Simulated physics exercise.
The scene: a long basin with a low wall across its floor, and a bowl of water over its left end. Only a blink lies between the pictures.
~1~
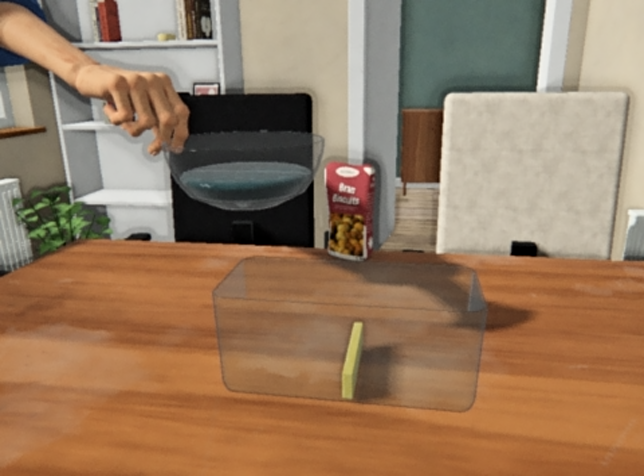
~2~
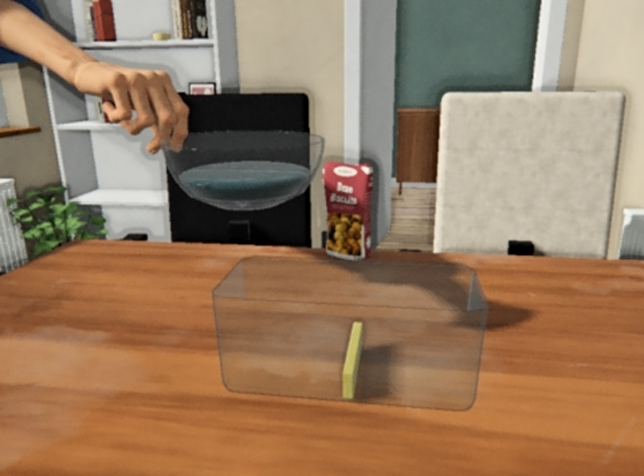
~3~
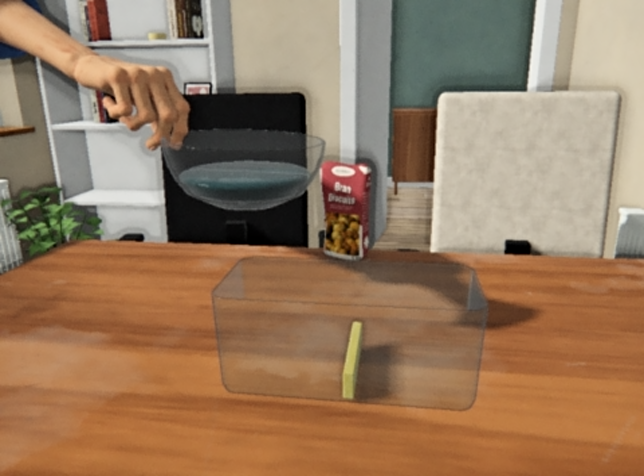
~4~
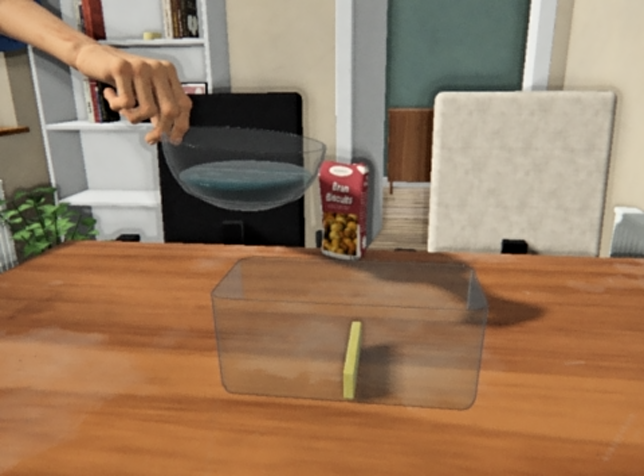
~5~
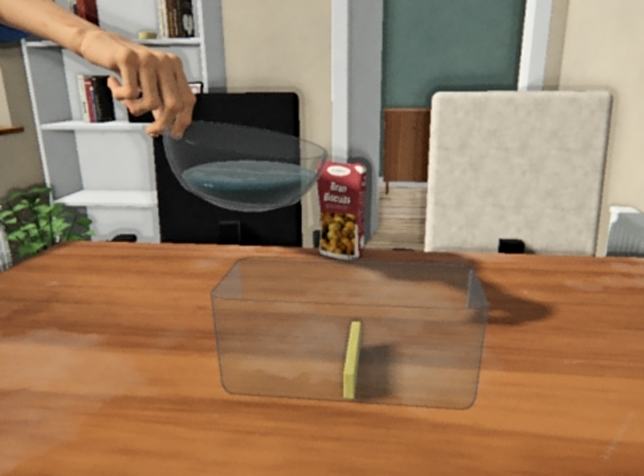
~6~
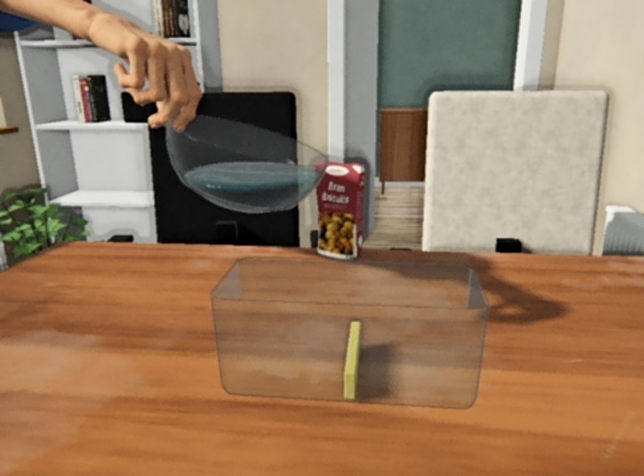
A hand held a clear bowl of water above the left side of a long see-through basin on a wooden table, then gradually tilted it to the right, with the water still inside.
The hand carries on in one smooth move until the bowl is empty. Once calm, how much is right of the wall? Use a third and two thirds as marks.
It comes to from a third to two thirds.
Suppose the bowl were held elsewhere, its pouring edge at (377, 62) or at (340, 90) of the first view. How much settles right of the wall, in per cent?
About 90 and 80 per cent.
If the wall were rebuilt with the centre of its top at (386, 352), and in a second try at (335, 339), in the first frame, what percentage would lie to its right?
Roughly 5 per cent, and 80 per cent.
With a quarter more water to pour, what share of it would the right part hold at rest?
Some 65 per cent.
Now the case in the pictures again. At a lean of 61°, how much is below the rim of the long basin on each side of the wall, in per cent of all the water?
Near 5 on the left, 10 on the right.
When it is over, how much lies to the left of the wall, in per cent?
About 40 per cent.
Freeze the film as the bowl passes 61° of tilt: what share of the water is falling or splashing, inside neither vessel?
About 25 per cent.
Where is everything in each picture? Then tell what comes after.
In the first frame, it leans 0°; its right rim is at (322, 142); the water meets the walls at (187, 170) and (313, 173); the long basin's rim runs from (229, 276) to (480, 289); the wall's top is at (354, 347).
In the second frame, it leans 1°; its right rim is at (323, 143); the water meets the walls at (185, 171) and (313, 174).
In the third frame, it leans 3°; its right rim is at (323, 145); the water meets the walls at (185, 169) and (312, 174).
In the fourth frame, it leans 6°; its right rim is at (325, 150); the water meets the walls at (186, 169) and (314, 174).
In the fifth frame, it leans 11°; its right rim is at (326, 156); the water meets the walls at (187, 169) and (316, 175).
In the sixth frame, it leans 17°; its right rim is at (327, 165); the water meets the walls at (191, 170) and (320, 174).
A moment on, the bowl is tipped part way and 59 per cent is still to pour, 4 is left of the wall and 12 right of it.
Next, the bowl is tipped on its side and 6 per cent is still to pour, 27 is left of the wall and 58 right of it.
Then the bowl is tipped on its side and 0 per cent is still to pour, 40 is left of the wall and 59 right of it.
Later the bowl is tipped on its side and 0 per cent is still to pour, 40 is left of the wall and 59 right of it.
In the end 40 per cent lies left of the wall, 59 right of it and 1 outside.
